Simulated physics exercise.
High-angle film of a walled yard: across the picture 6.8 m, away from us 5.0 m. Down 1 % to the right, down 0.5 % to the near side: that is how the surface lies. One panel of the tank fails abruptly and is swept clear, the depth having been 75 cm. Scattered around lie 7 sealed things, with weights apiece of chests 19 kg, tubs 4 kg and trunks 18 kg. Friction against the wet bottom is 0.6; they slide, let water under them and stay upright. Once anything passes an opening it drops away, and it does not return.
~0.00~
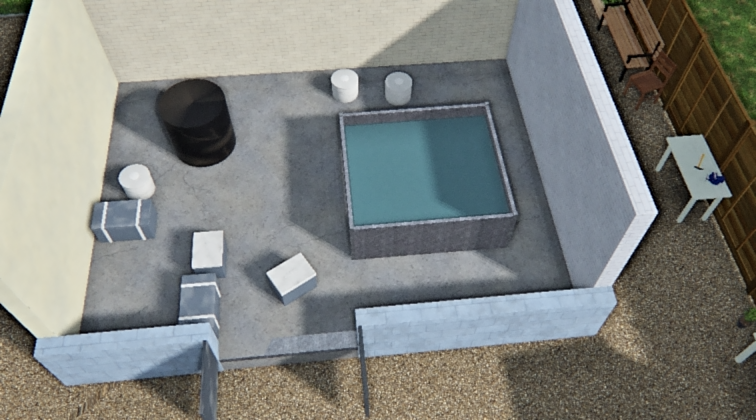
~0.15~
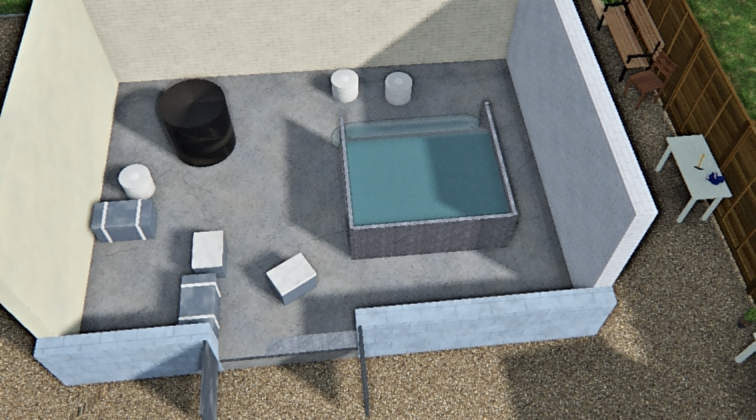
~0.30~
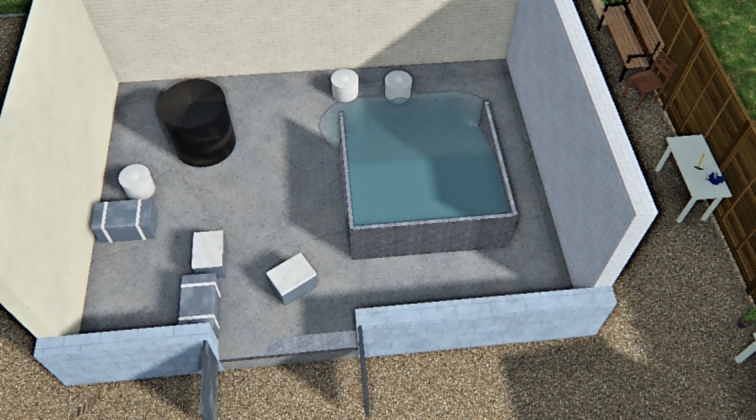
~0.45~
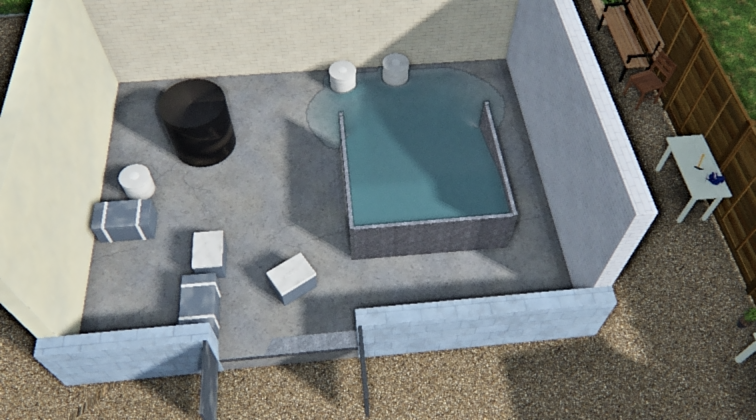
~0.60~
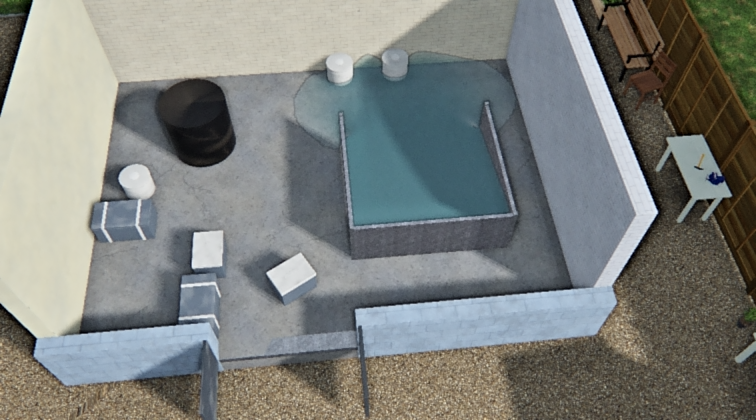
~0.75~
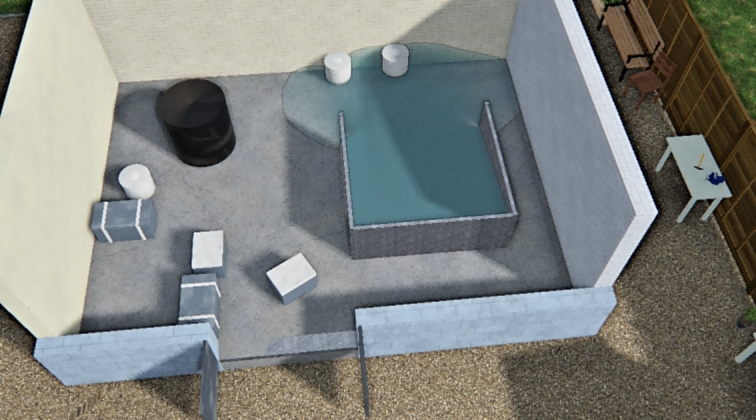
In a walled yard, the far side of a tank of water suddenly gave way, and water spread across the ground toward the back wall, pushing two pale tubs back a little way.
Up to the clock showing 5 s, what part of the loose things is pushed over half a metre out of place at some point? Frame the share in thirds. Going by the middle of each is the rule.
We'll see a moderate share moved that far, a third to two thirds.
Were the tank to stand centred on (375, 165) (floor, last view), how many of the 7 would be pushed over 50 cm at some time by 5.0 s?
5.
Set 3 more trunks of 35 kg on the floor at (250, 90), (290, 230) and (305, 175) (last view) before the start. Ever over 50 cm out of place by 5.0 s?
Going through them, I'd say exceeds it, falls short and finally falls short.
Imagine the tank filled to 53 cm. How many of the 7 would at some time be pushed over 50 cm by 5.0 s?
In that case the number is 3.
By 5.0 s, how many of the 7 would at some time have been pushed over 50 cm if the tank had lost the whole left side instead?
Then the count would be 5.
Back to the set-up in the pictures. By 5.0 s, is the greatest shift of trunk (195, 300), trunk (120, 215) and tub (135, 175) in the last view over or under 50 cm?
First falling below it, second exceeding it, third exceeding it.
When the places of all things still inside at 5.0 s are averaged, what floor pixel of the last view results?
Averaged position, last view: Near pixel (209, 259).
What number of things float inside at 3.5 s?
2 at that moment.
After 1.1 s 1 of 7 are over 50 cm from their spots; 2 afloat.
After 2.2 s 1 of 7 are over 50 cm from their spots; 2 afloat.
After 3.5 s 2 of 7 are over 50 cm from their spots; 2 afloat.
After 5.0 s 4 of 7 are over 50 cm from their spots, and 4 have been at some point; 5 afloat.
